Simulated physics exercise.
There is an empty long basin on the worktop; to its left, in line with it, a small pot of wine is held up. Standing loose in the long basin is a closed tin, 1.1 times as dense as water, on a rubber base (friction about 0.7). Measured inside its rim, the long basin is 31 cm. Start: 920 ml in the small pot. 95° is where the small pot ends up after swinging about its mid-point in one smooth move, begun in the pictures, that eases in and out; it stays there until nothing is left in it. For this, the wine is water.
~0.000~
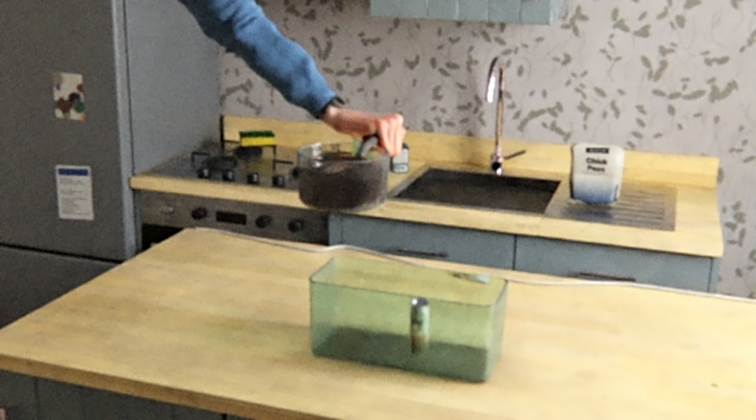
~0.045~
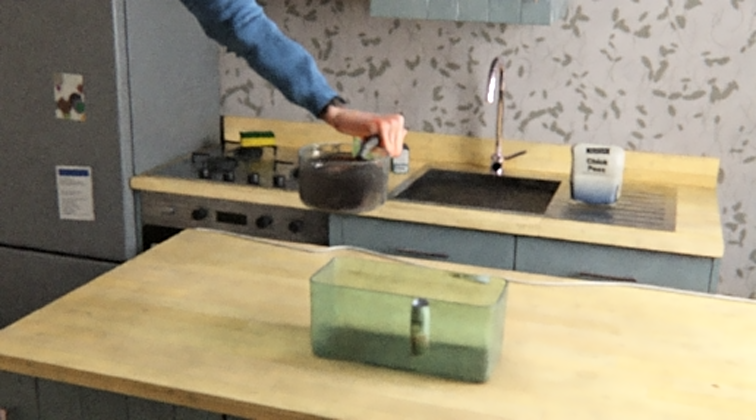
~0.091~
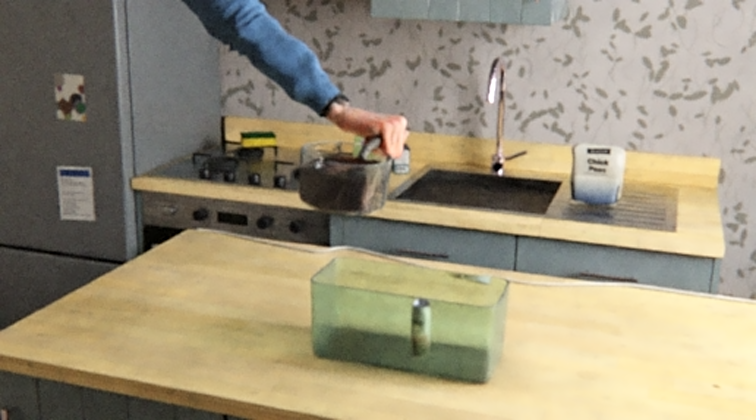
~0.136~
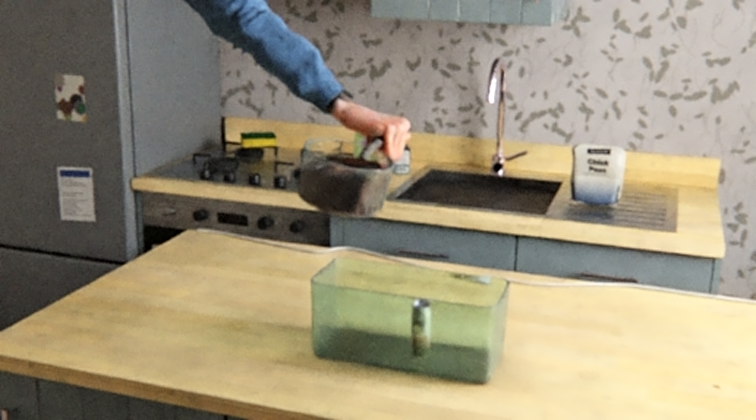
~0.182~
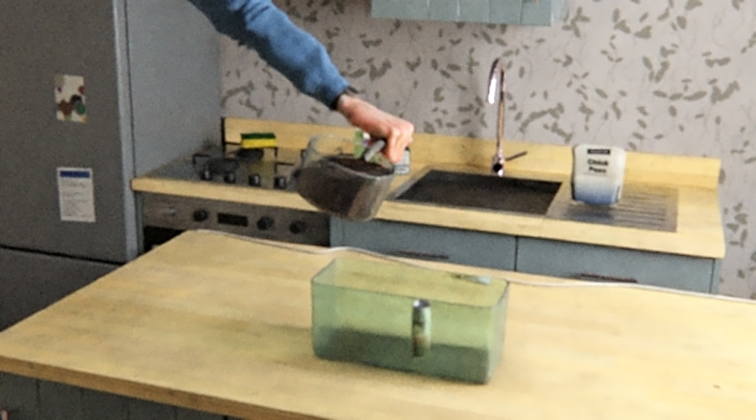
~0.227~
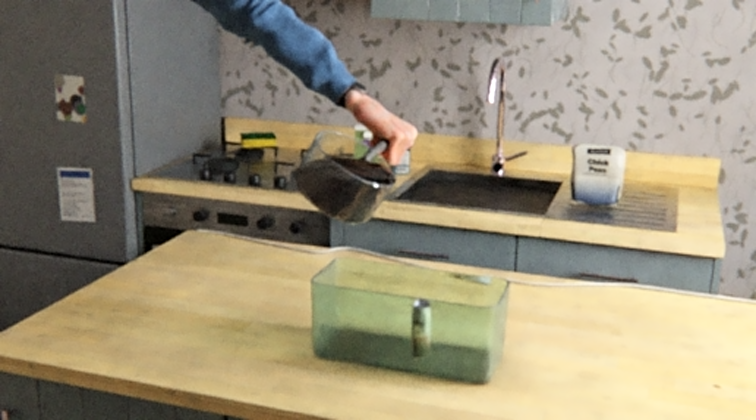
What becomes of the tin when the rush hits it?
My bet is it will last.
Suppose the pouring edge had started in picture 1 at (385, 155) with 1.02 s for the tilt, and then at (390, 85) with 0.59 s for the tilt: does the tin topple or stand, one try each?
The tin stays vertical the first time and overturns the second time.
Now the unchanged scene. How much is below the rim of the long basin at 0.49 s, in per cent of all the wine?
I reckon close to 12 percent of it.
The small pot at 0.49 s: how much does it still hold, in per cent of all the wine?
42 %.
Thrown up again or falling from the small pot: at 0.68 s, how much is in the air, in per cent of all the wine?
Around 10 per cent of the liquid is in flight.
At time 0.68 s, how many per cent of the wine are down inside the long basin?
I'd say roughly 76 in a hundred of it.
Then, 0.49 s in, the tilt is 88° and 43 per cent is still to pour; the tin stands where it began.
Then, 0.68 s in, the tilt is 95° and 14 per cent is still to pour; the tin stands where it began.
Then, 0.87 s in, the tilt is 95° and 4 per cent is still to pour; the tin stands 2 cm from where it began.
Then, 1.09 s in, the tilt is 95° and 1 per cent is still to pour; the tin stands 1 cm from where it began.
Finally, the tin stands 1 cm from where it began.
